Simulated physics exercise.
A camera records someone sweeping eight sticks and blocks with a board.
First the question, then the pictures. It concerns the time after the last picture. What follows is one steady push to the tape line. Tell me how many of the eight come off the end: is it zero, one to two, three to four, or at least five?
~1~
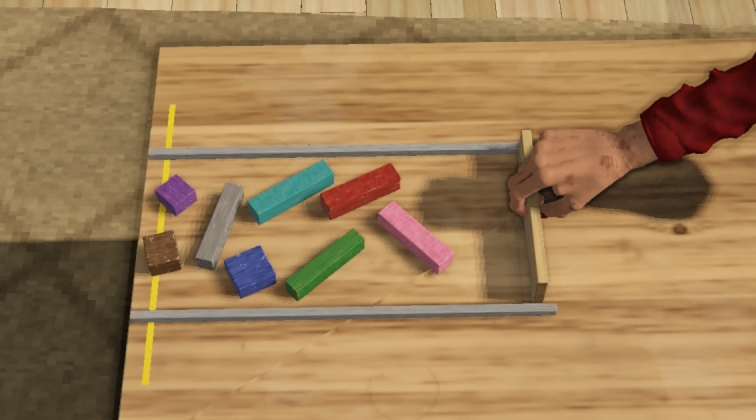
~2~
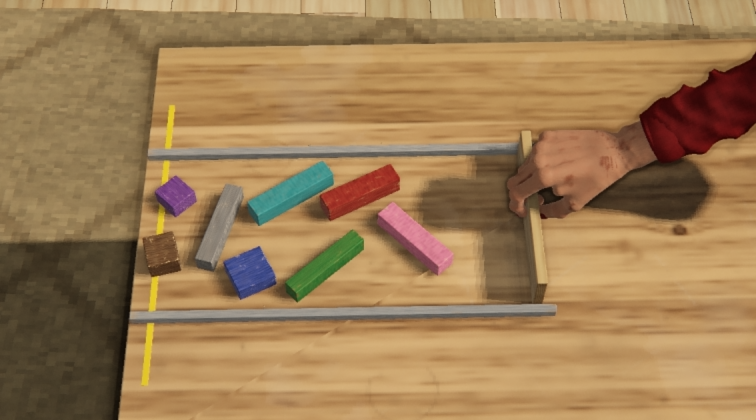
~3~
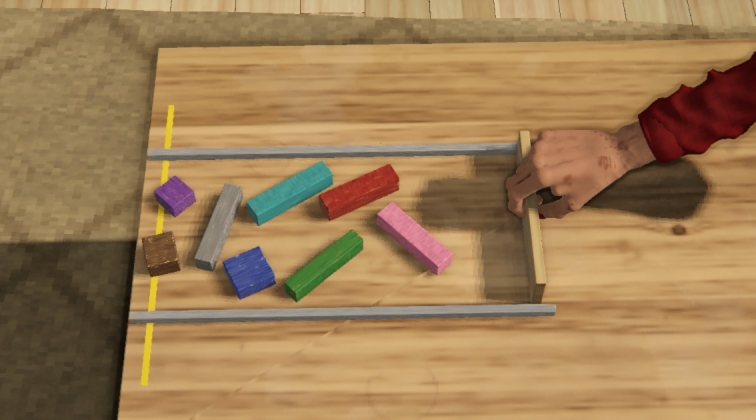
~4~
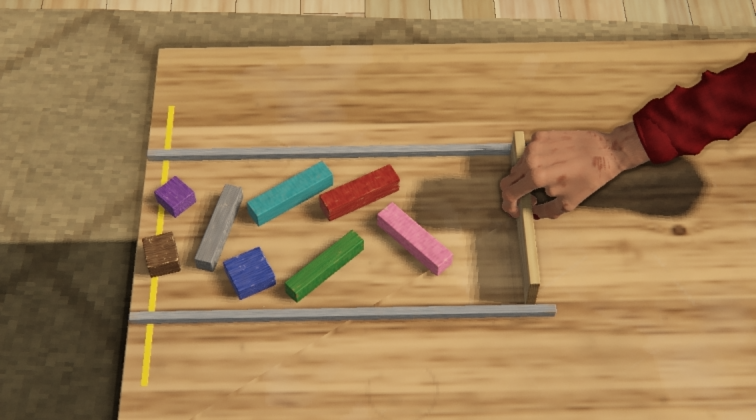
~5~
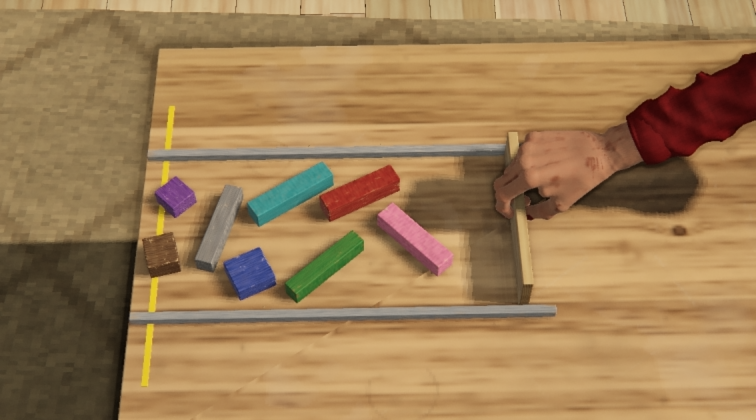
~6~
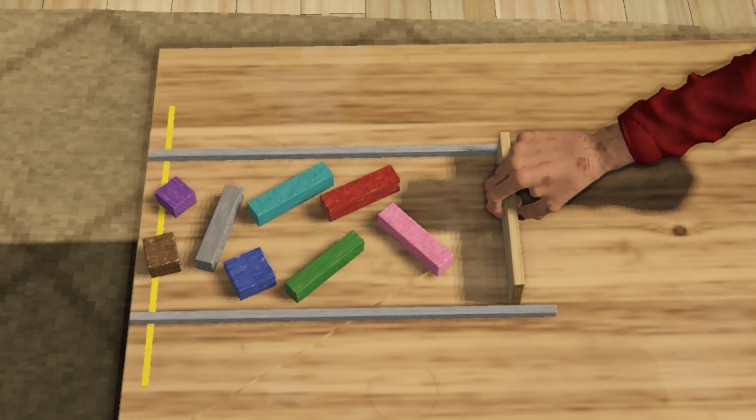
It is at least five.
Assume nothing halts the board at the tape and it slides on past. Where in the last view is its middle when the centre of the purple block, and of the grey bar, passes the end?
With the purple block it sits around (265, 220), with the grey bar around (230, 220).
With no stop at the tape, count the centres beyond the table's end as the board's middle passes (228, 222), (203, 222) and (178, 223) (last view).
Respectively 3, 3 and 5.
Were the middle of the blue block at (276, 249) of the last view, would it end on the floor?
Result: It comes off.
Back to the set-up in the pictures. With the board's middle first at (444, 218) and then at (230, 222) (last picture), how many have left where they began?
Counting first: 1, next 8.
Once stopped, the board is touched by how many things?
Contact count: 1.
Early on, none off yet; brown block at rest near (162, 255); purple block at rest near (176, 197); grey bar at rest near (220, 228).
A while later, none off yet; brown block at rest near (162, 255); purple block at rest near (176, 197); grey bar moving near (212, 227).
Further along, two off so far; brown block in the air near (112, 304); purple block in the air near (144, 317); grey bar travelled about its own width near (131, 229).
Finally, the number that fall off is five or more; lost, red bar, green bar, turquoise bar, blue block, grey bar, purple block and brown block.
